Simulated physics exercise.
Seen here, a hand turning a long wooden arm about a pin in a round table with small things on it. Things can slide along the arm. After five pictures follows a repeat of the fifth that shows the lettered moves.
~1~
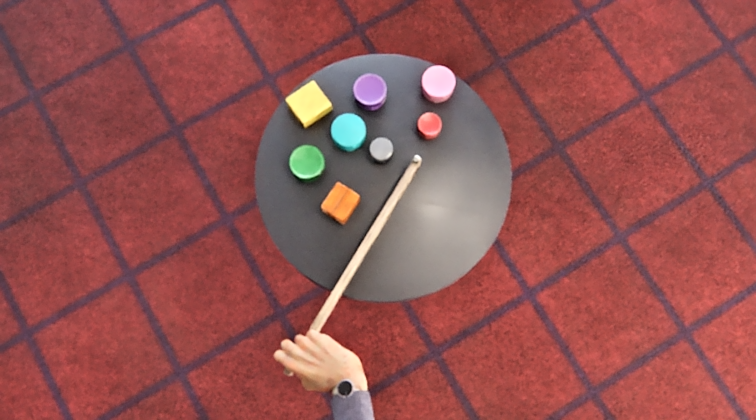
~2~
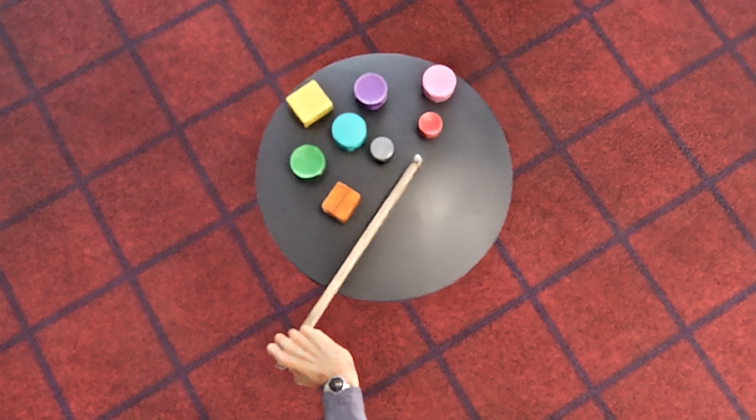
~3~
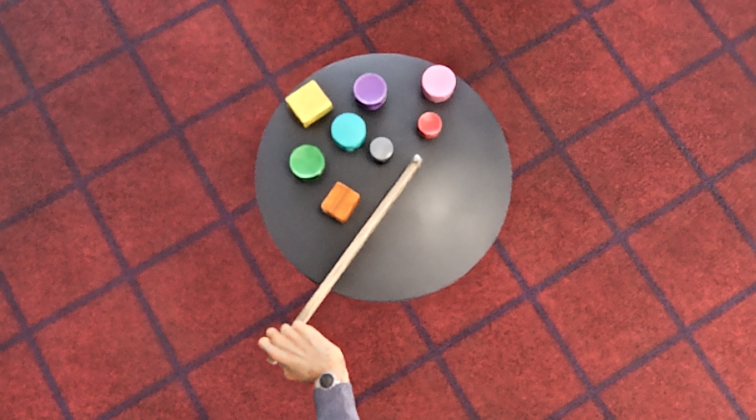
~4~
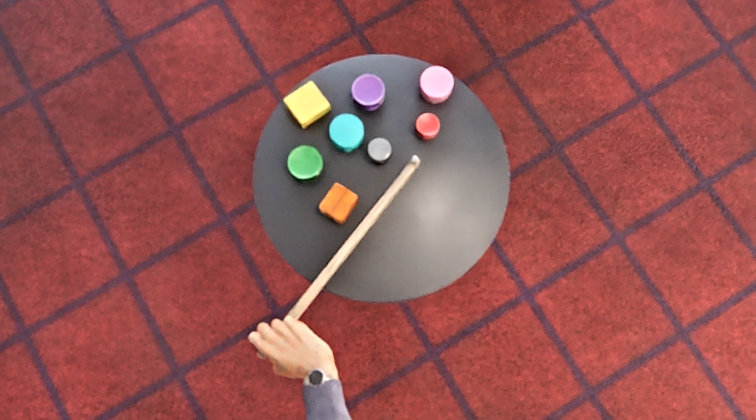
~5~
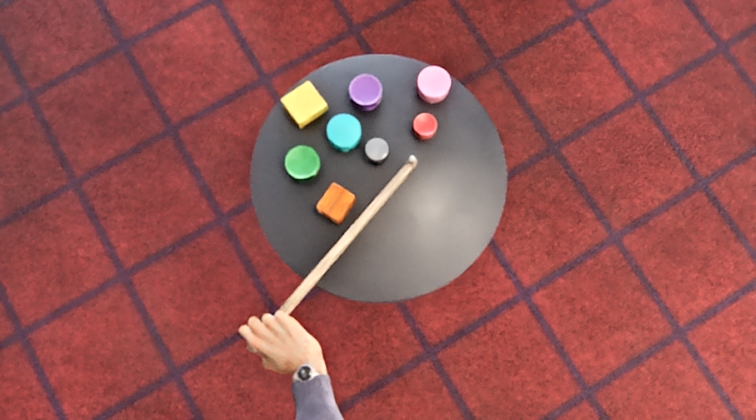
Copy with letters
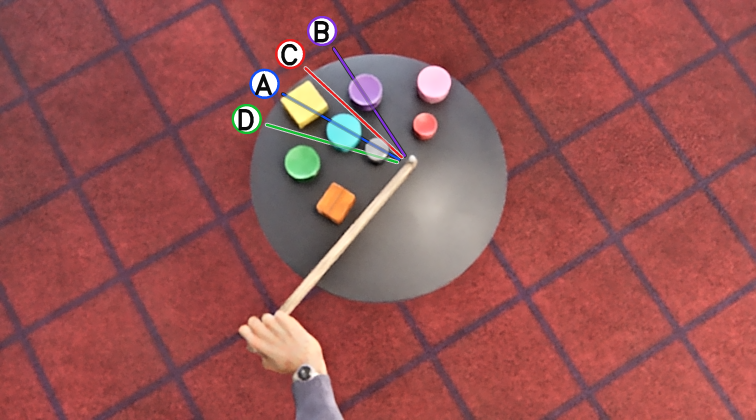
A hand swung the near end of a long wooden arm slowly to the left across a round black table, while the colourful blocks and little round containers around it stayed where they were.
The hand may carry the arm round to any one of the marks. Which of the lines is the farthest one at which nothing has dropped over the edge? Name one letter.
Stop at D.
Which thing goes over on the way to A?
The yellow block goes over.
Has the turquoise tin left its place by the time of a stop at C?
Yes.
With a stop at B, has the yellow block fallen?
Yes.
On the copy, A at (341, 127); B at (369, 101); C at (353, 112); D at (331, 144).
On D. First, arm (339, 195); orange box (330, 186); pink tub (433, 85).
Then, arm (332, 164); green tub (295, 145); turquoise tin (347, 124).
Finally, arm (335, 140); yellow block (309, 81); green tub (296, 114); nothing has fallen.
By contrast, A drops the yellow block; B drops the yellow block, green tub and purple tub; C drops the yellow block, green tub and purple tub.
